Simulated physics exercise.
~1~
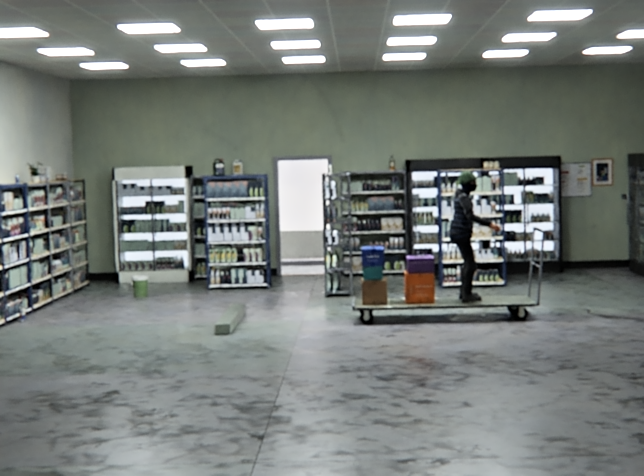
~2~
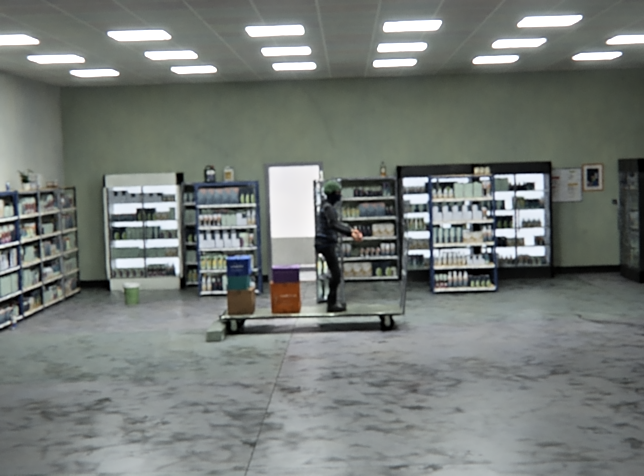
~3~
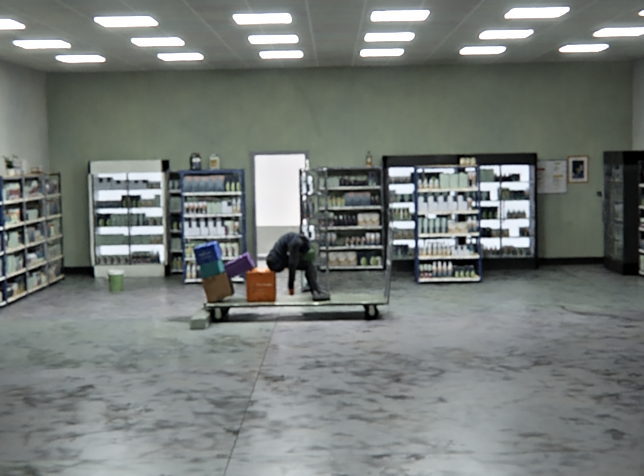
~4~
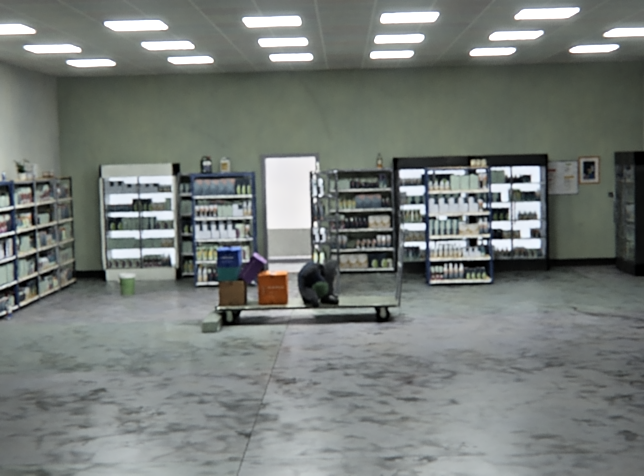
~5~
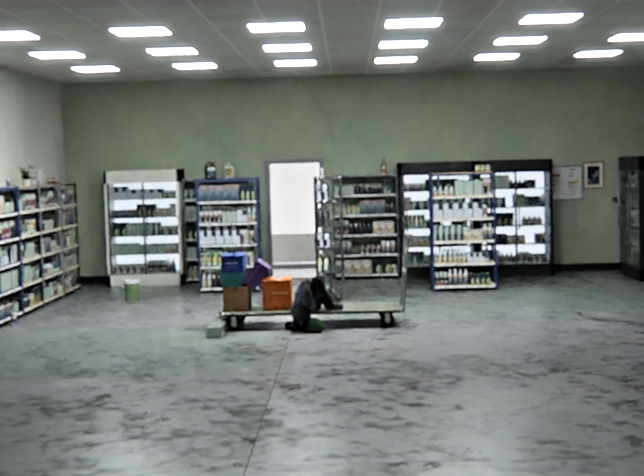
A person in dark clothes stood on a flatbed trolley as it rolled left across a shop floor and stopped at a low kerb. The stacked boxes shifted and tipped but stayed aboard, while the person crumpled onto the deck and ended slumped at its near edge.
